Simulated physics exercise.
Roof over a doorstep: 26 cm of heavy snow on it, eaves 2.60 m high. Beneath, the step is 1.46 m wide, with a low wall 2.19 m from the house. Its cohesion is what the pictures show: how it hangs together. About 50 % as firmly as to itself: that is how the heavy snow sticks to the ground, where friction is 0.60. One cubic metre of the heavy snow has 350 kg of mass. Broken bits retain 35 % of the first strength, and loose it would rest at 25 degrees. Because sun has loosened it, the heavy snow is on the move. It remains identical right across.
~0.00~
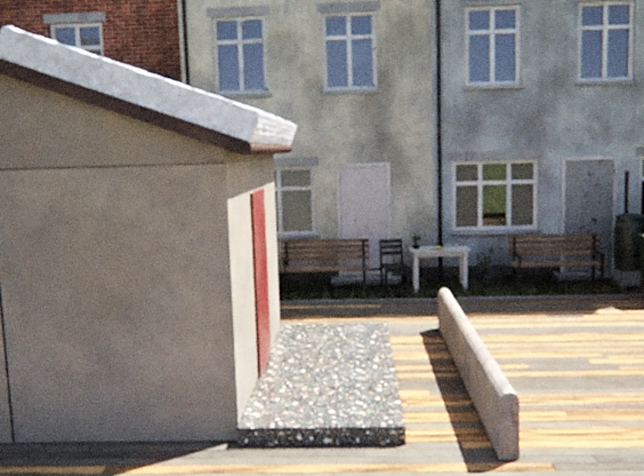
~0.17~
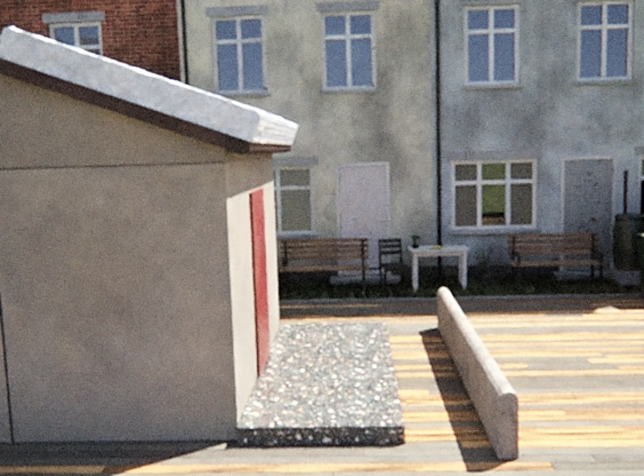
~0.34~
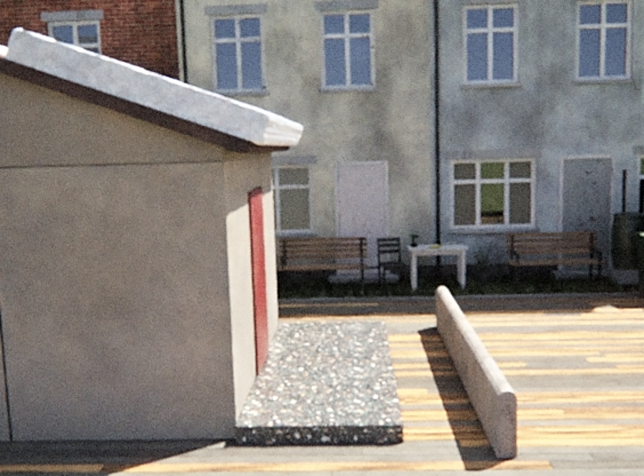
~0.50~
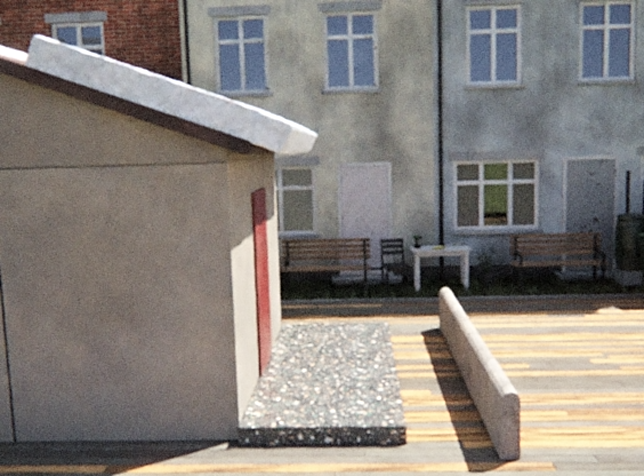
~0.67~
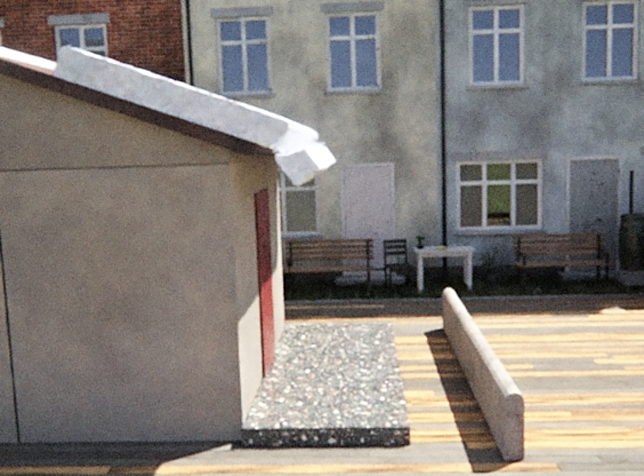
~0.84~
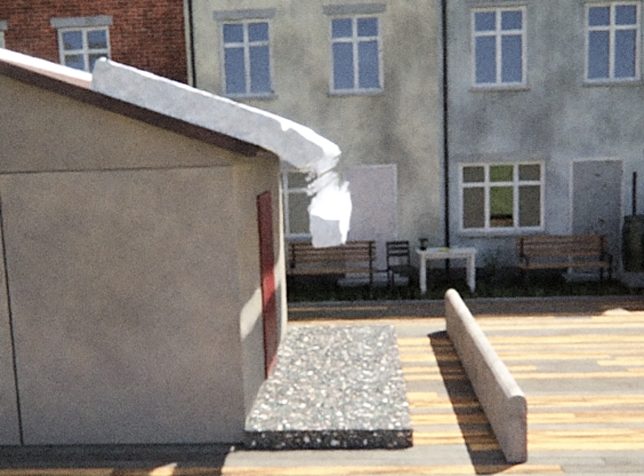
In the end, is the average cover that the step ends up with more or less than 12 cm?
My guess is it stays beneath that value.
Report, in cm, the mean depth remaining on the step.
I'd put it at around 8 cm.
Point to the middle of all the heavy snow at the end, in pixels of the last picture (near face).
Somewhere near (455, 416).
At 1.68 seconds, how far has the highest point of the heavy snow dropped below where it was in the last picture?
Measured change: About 1.3 m.
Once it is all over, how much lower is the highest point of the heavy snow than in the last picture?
Roughly 2.7 m.
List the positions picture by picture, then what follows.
Foremost bit of the heavy snow at (258, 111), 1 % of it past the eaves, in one piece, in the first frame.
Foremost bit of the heavy snow at (260, 112), its middle shifted 2.7 cm, 2 % of it past the eaves, in one piece, in the second frame.
Foremost bit of the heavy snow at (269, 114), its middle shifted 11 cm, 6 % of it past the eaves, in one piece, in the third frame.
Foremost bit of the heavy snow at (291, 126), its middle shifted 26 cm, 13 % of it past the eaves, in one piece, in the fourth frame.
Foremost bit of the heavy snow at (317, 165), its middle shifted 48 cm, 23 % of it past the eaves, cracking, in the fifth frame.
Foremost bit of the heavy snow at (342, 238), its middle shifted 78 cm, 35 % of it past the eaves, cracking, in the sixth frame.
After 1.23 s, 55 % of the snow is still up on the roof and 45 % is falling or down.
After 1.68 s, none of the snow is still up on the roof and all is falling or down.
After 2.14 s, none of the snow is still up on the roof and all is falling or down.
After 2.60 s, none of the snow is still up on the roof and all is falling or down.
After 2.90 s, none of the snow is still up on the roof and the snow on the step is 7.6 cm deep on average.
